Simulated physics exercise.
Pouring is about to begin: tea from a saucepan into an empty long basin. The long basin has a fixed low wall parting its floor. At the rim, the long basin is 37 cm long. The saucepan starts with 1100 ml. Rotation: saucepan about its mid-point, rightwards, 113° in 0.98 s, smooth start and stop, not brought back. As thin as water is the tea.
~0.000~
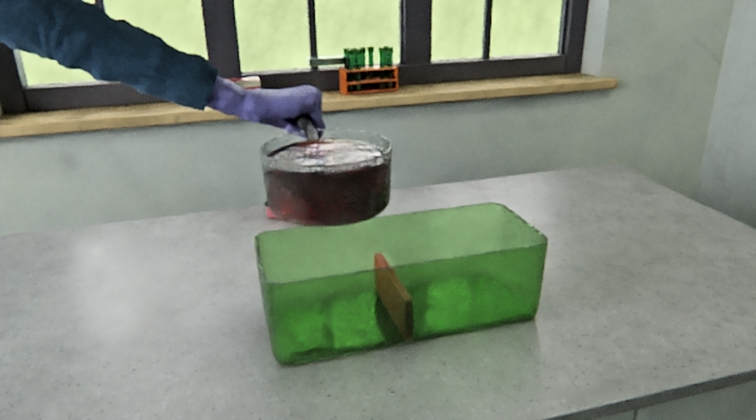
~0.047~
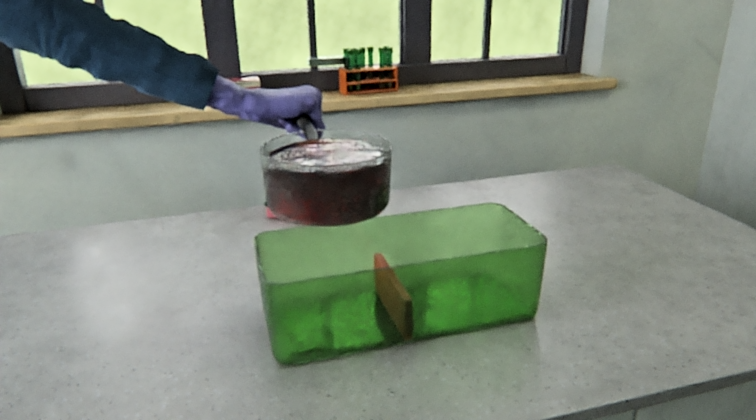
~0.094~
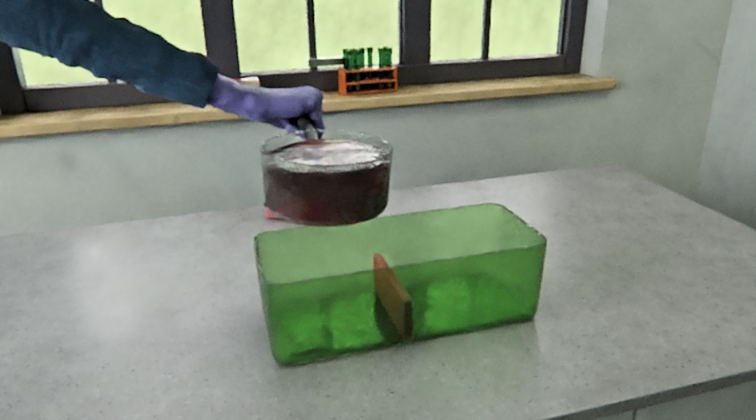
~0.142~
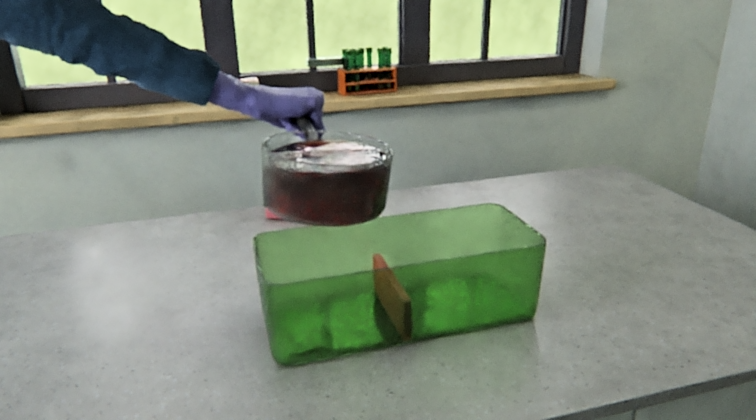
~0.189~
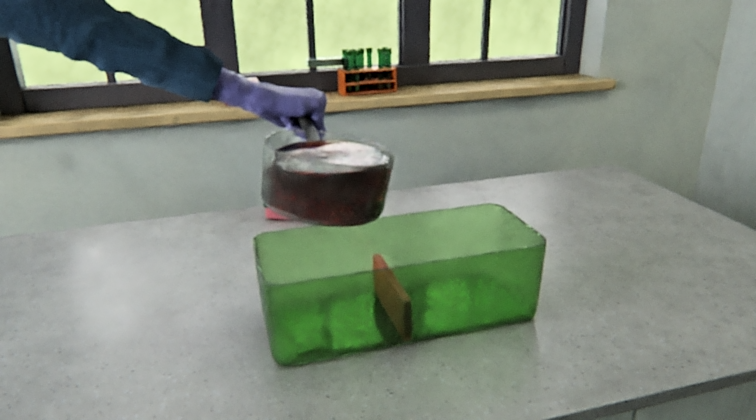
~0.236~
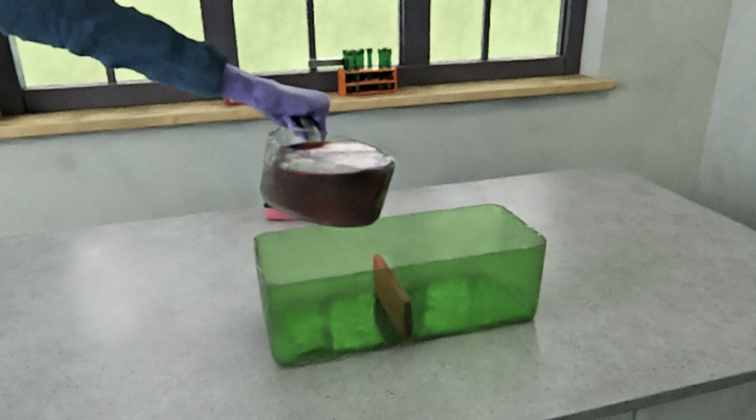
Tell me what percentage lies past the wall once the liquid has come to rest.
Some 79 per cent.
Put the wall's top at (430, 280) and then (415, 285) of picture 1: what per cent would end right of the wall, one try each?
The first gives near 45 per cent and the second near 60 per cent.
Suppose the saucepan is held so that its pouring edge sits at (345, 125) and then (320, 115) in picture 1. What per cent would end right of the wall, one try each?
Respectively 50 and 25 %.
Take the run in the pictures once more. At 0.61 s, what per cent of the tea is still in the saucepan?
Close to 42 in a hundred.
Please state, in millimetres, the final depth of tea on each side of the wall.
Some 10 mm on the left and some 32 mm on the right.
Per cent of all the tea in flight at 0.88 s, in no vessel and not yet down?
3 in a hundred, give or take.
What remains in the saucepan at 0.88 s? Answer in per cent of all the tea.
Close to 5 in a hundred.
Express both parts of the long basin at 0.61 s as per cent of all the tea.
Near 0 on the left, 30 on the right.
Then, 0.61 s in, the tilt is 78° and 41 per cent is still to pour, 0 is left of the wall and 30 right of it.
Then, 0.88 s in, the tilt is 110° and 5 per cent is still to pour, 13 is left of the wall and 79 right of it.
Then, 1.17 s in, the tilt is 113° and 0 per cent is still to pour, 21 is left of the wall and 79 right of it.
Then, 1.48 s in, the tilt is 113° and 0 per cent is still to pour, 21 is left of the wall and 79 right of it.
Finally, 21 per cent lies left of the wall, 79 right of it and 0 outside.
